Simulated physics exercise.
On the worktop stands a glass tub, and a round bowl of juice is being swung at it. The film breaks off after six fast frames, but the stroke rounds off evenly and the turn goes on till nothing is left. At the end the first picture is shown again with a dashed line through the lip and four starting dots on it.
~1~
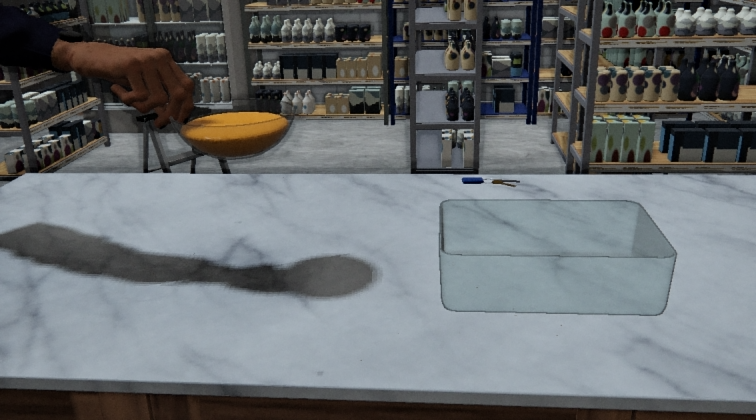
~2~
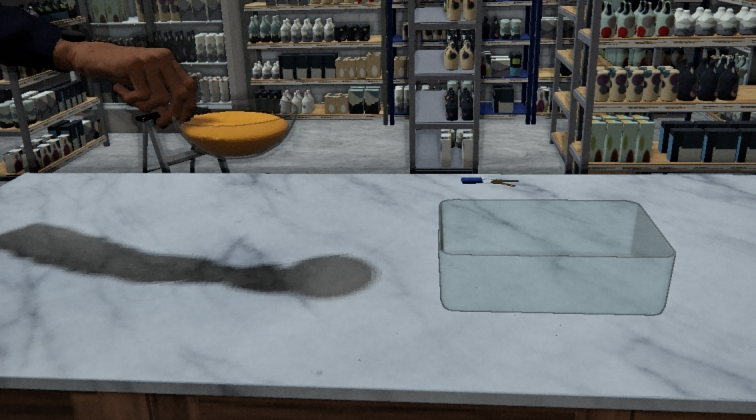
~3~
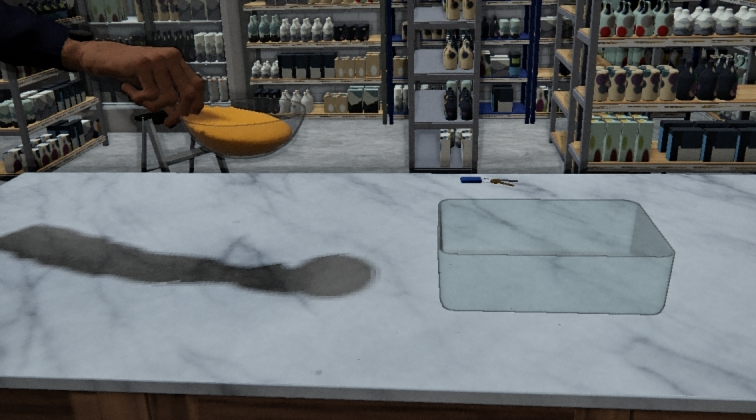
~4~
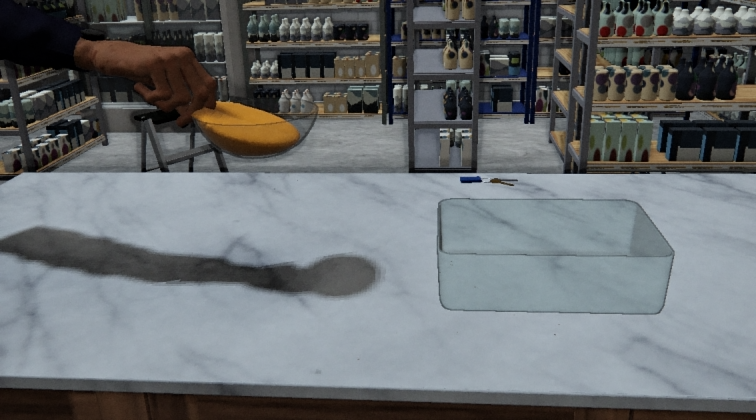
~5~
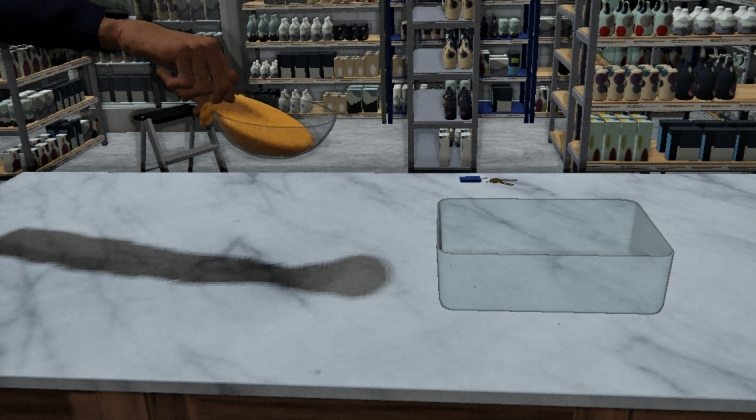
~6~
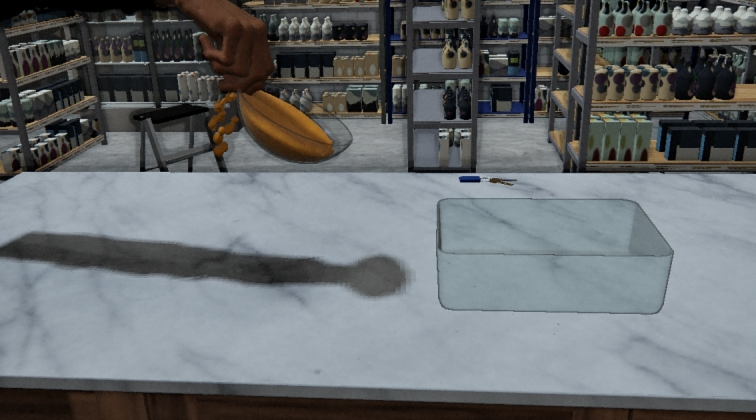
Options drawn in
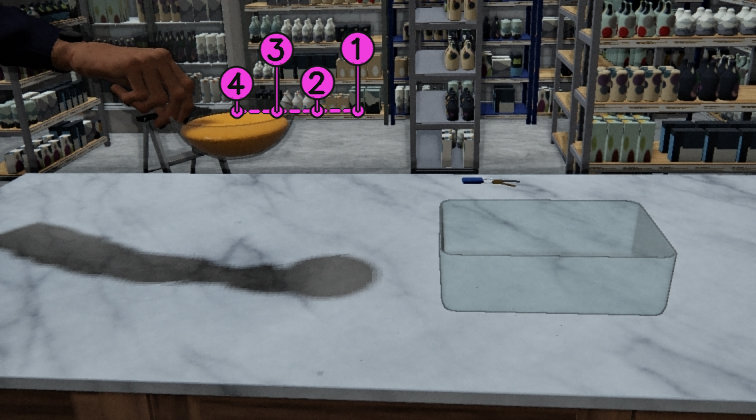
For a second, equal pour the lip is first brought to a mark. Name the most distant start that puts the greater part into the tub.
Take 1.
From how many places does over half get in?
One of the four.
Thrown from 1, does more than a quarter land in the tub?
Yes, it does.
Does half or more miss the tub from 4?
Yes, it does.
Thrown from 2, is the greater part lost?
Yes, it does.
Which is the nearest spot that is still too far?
2.
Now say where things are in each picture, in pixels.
The first frame shows upright, lip at (292, 111); tub from (441, 307) to (665, 312); nothing has left yet.
The second frame shows upright, lip at (295, 110); nothing has left yet.
The third frame shows upright, lip at (303, 110); nothing has left yet.
The fourth frame shows upright, lip at (315, 110); juice is over the rim, down to (215, 111).
The fifth frame shows tipped about 8°, lip at (334, 118); juice is over the rim, down to (208, 121).
The sixth frame shows tipped about 29°, lip at (351, 140); juice is over the rim, down to (221, 152).
On the marked copy, 1 at (357, 110); 2 at (317, 110); 3 at (276, 111); 4 at (236, 111).
With 1, about 71 % lands in the tub, 20 % falls short and 8 % goes beside or beyond.
With 2, about 16 % lands in the tub, 80 % falls short and 3 % goes beside or beyond.
With 3, about 0 % lands in the tub, 99 % falls short.
With 4, about 0 % lands in the tub, 100 % falls short.
